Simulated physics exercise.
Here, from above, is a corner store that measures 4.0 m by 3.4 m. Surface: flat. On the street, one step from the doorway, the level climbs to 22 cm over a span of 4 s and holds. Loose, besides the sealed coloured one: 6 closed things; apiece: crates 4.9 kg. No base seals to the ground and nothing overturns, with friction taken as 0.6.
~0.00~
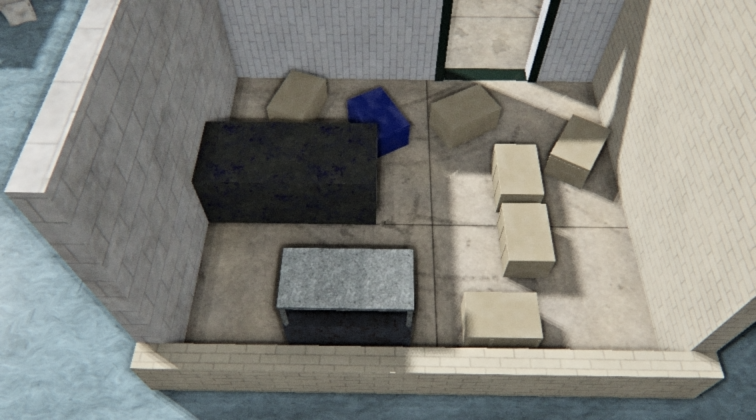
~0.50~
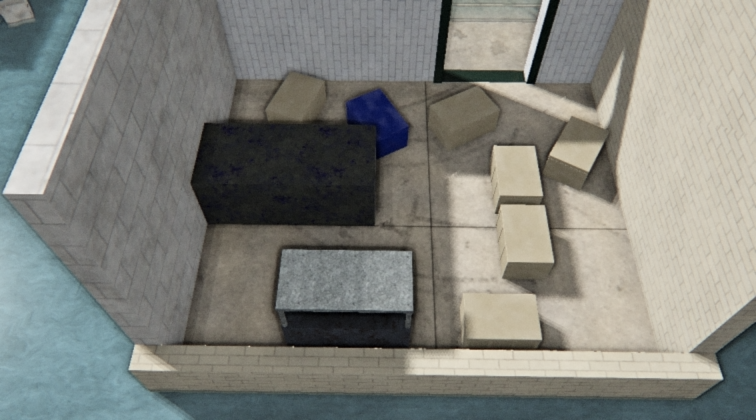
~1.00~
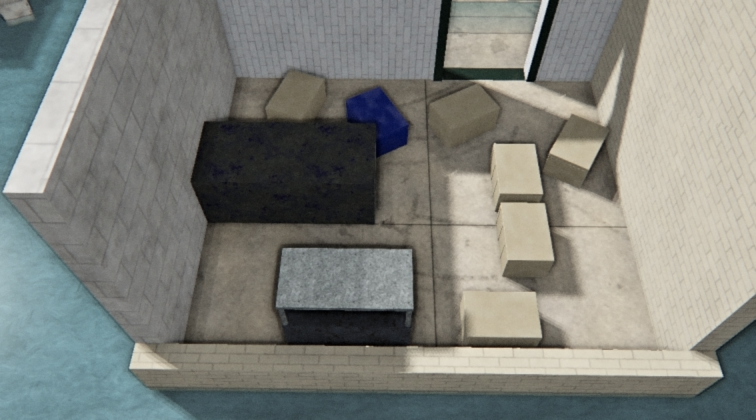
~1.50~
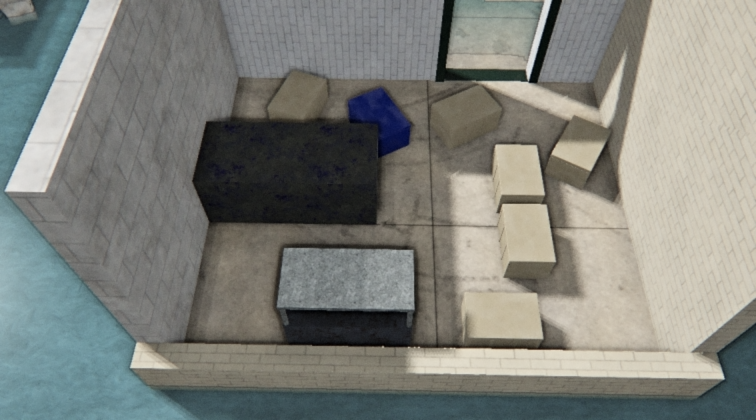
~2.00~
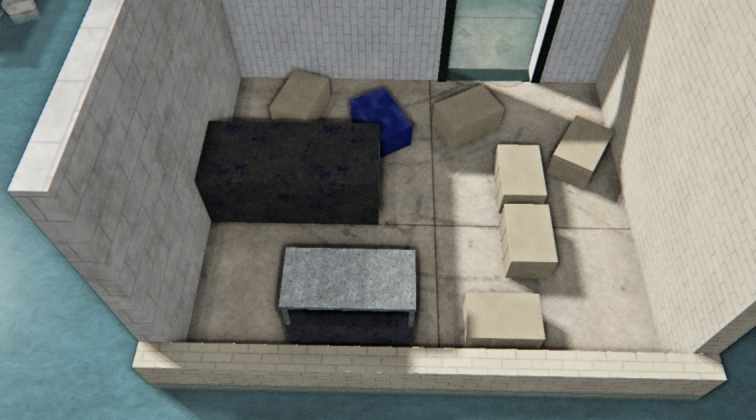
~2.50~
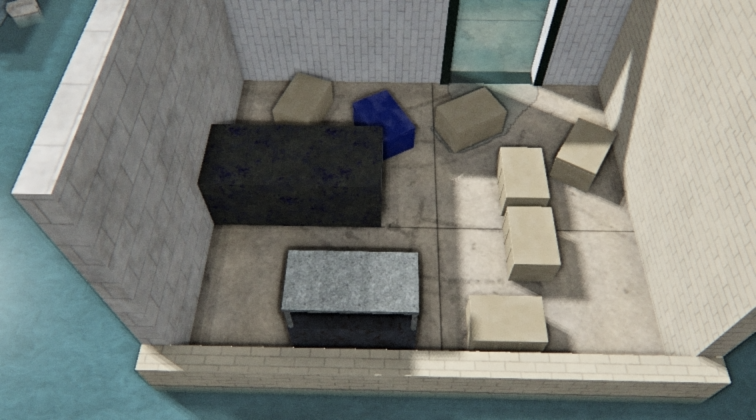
A large black block stands at the left of a small walled room with a tiled floor and a doorway at the back, seen from above, with blue-green ground outside. A grey table sits in front of it, a blue crate behind it, and tan boxes lie mostly to the right. The objects stay still while the ground beyond the doorway turns from pale to blue-green and the view shifts very slightly.
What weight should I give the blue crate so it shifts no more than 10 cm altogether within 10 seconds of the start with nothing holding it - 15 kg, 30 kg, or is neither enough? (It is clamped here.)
15 kg will do.
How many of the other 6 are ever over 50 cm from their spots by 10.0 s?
It adds up to 5.
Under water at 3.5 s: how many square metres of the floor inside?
The covered patch comes to about 2.5 m2.
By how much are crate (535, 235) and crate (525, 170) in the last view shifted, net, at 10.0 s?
First 50 cm, then 80 cm.
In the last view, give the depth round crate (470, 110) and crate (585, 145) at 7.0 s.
Depths: Near 3 cm, then near 12 cm.
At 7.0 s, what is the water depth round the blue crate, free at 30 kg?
Something like 3 centimetres.
After 3.5 s the blue crate would be 0 cm from its start with 15 kg and 0 cm from its start with 30 kg; 1 cm of water round it then.
After 4.5 s the blue crate would be 0 cm from its start with 15 kg and 0 cm from its start with 30 kg; 2 cm of water round it then.
After 7.0 s the blue crate would be 0 cm from its start with 15 kg and 0 cm from its start with 30 kg; 3 cm of water round it then.
After 10.0 s the blue crate would be 0 cm from its start with 15 kg and 0 cm from its start with 30 kg; 4 cm of water round it then.
